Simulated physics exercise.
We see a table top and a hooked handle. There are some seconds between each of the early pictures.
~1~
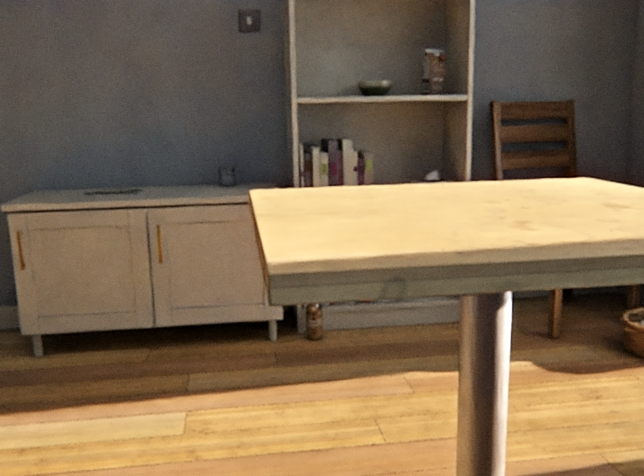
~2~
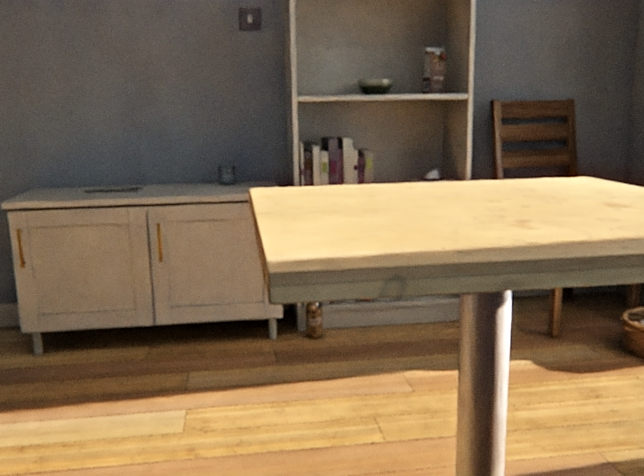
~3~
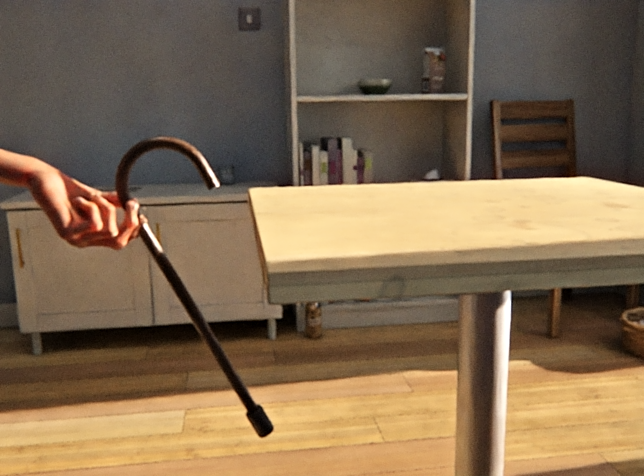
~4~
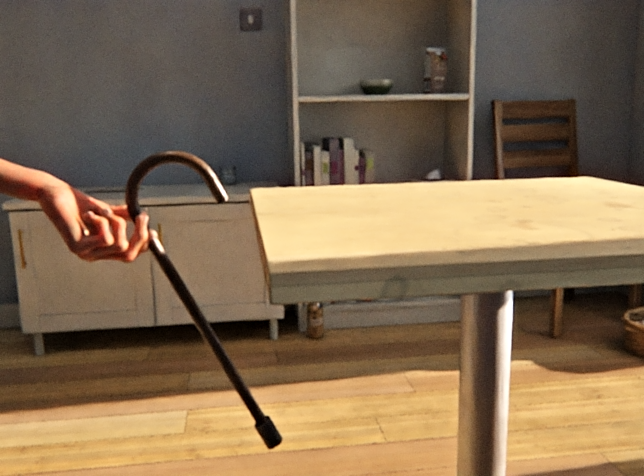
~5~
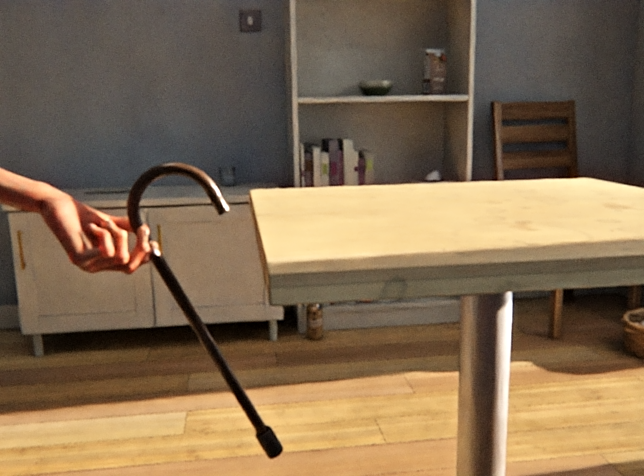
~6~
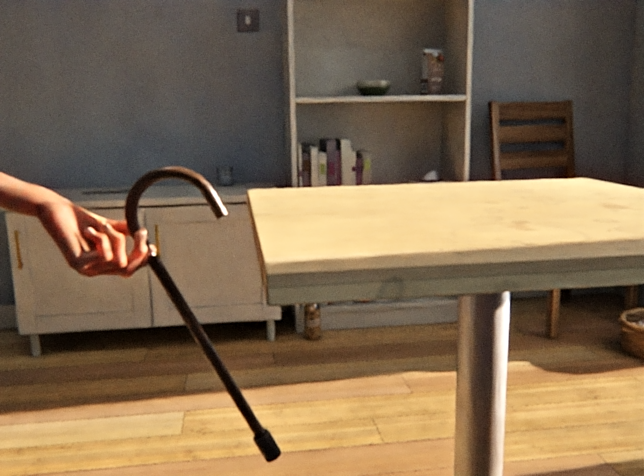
In a sunlit room, a hand brings in a dark cane left of the table and lowers it slightly.
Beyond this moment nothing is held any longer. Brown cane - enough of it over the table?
Ends up below.
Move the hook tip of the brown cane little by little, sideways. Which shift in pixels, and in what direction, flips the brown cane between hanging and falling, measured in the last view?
About 32 pixels right.
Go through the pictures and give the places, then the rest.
In the first picture, table (488, 219).
In the second picture, table (488, 217).
In the third picture, still on the way; brown cane (223, 286); table (487, 218).
In the fourth picture, still on the way; brown cane (232, 299); table (489, 218).
In the fifth picture, still on the way; brown cane (233, 309); table (489, 219).
In the sixth picture, in place, still held; brown cane (231, 313); table (486, 219).
Then, 0.32 s past the last view, brown cane in the air.
Finally, the brown cane slips off.
